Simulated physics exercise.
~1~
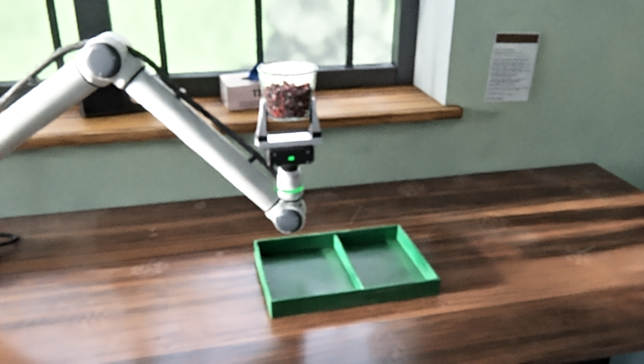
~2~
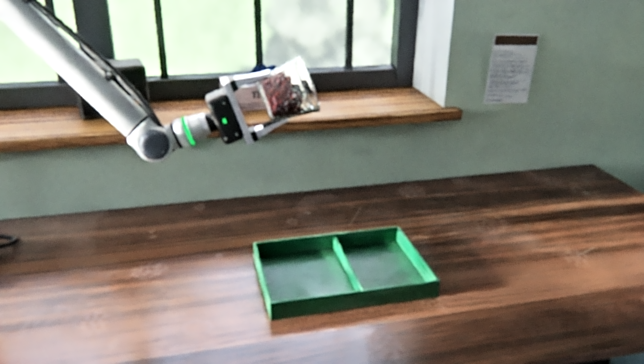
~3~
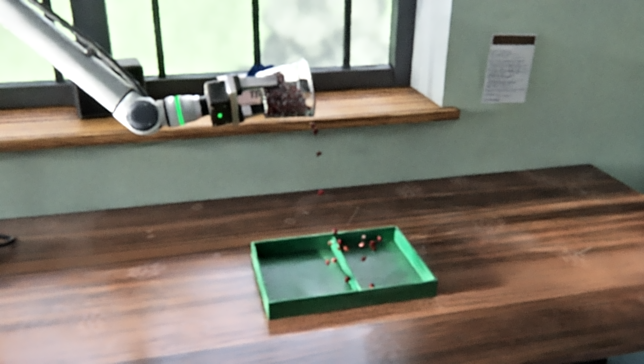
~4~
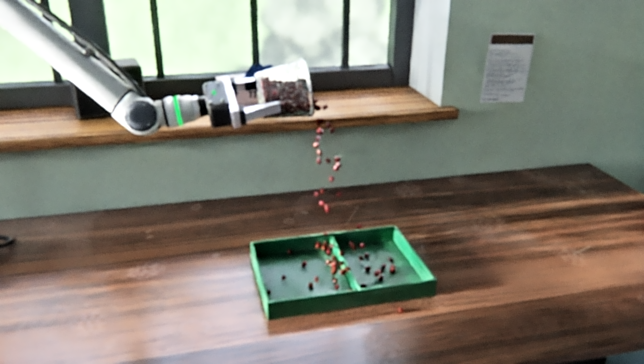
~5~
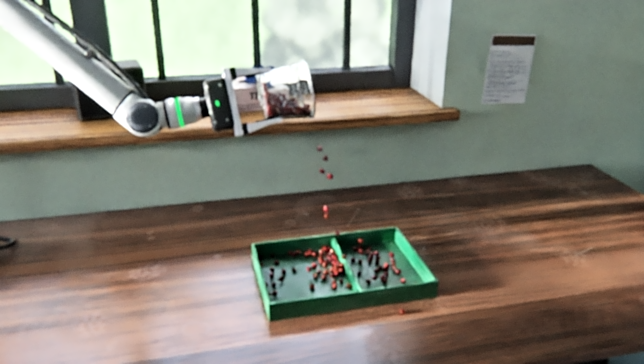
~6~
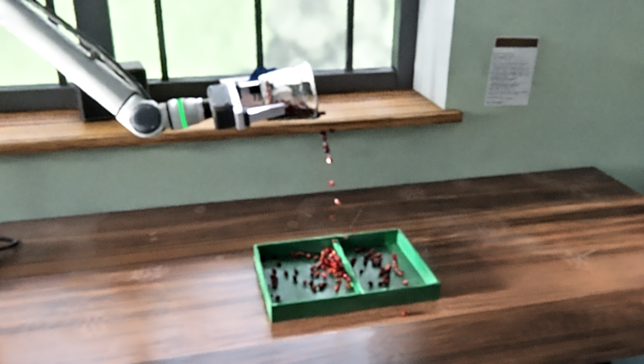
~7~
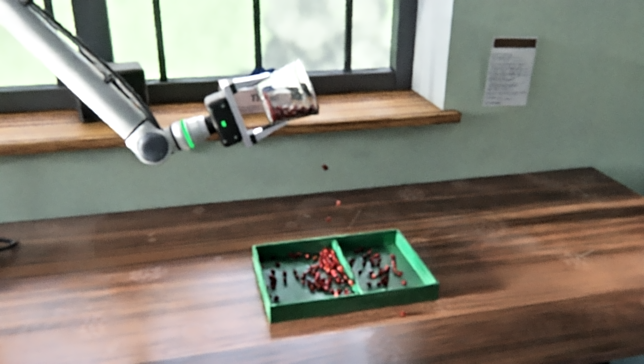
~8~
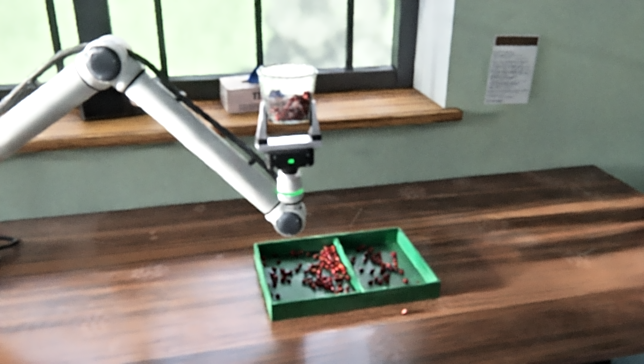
By a window, a robot arm tipping a clear tumbler, spilling reddish beans into a divided green tray, then righting it partly full.
